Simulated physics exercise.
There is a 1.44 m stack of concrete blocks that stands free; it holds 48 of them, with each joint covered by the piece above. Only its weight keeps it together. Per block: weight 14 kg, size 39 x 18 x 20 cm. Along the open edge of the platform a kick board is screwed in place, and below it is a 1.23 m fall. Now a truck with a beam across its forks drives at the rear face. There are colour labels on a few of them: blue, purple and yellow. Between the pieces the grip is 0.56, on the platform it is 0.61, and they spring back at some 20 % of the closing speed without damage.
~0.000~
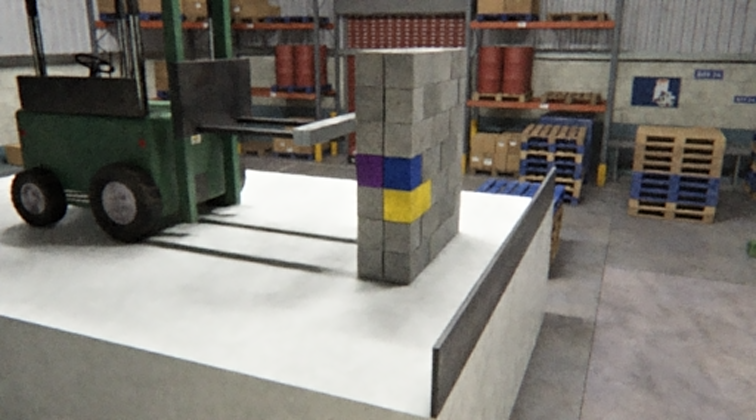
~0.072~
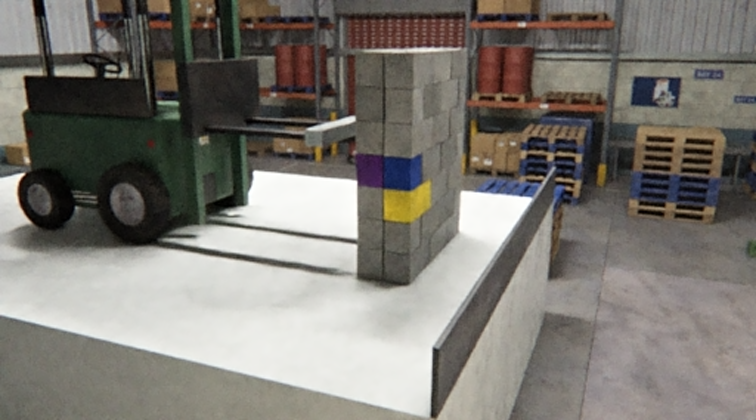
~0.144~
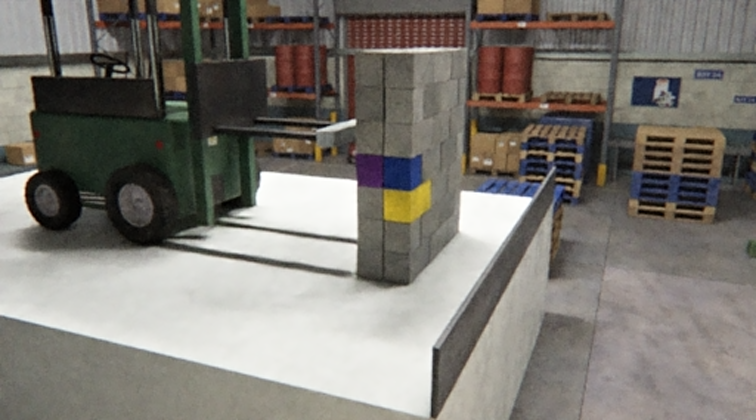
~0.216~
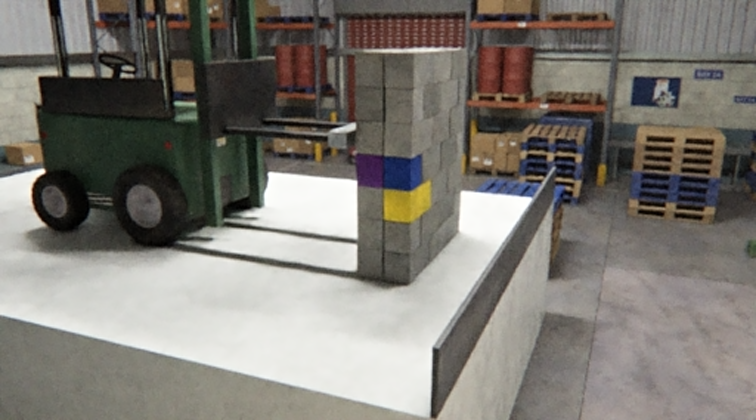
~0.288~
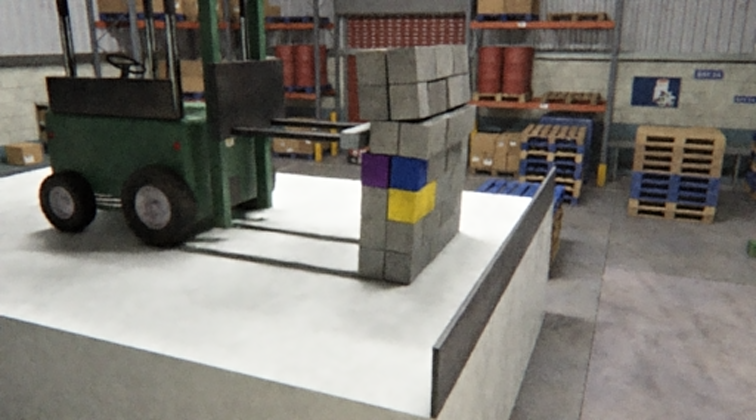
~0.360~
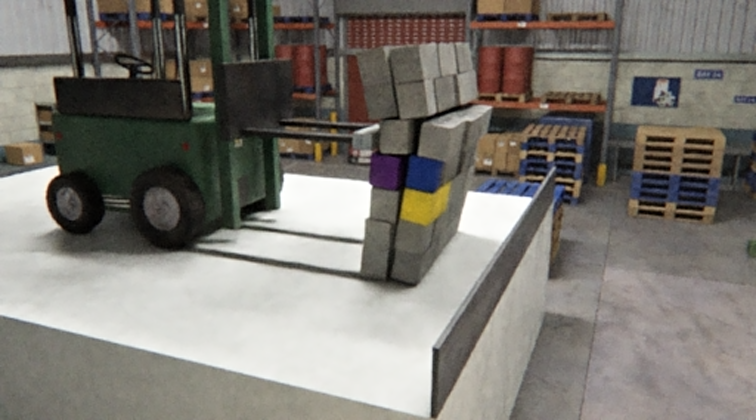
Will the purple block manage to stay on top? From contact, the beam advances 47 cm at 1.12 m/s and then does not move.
Yes.
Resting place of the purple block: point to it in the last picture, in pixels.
In the final view it ends up around pixel (463, 217).
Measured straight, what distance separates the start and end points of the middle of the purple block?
I'd say close to 65 cm away from its start.
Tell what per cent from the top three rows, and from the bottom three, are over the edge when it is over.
From the top 80, from the bottom 0 per cent.
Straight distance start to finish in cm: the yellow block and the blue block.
Yellow shifts close to 60 cm and blue close to 270 cm.
Around 0.58 s, none of the 48 blocks over the edge, 47 disturbed; purple block tipped 19°; yellow block tipped 37°, 6 cm lower.
Around 0.98 s, 6 of the 48 blocks over the edge; purple block tipped 43°, 23 cm lower; blue block on its side.
Around 1.80 s, 18 of the 48 blocks over the edge; purple block tipped 42°, 25 cm lower; blue block on its side.
Finally (2.7 s), 21 of the 48 blocks over the edge; purple block tipped 42°, 25 cm lower; blue block on its side; yellow block tipped 41°, 15 cm lower. Seen by the last camera, middles, purple block near (463, 217).
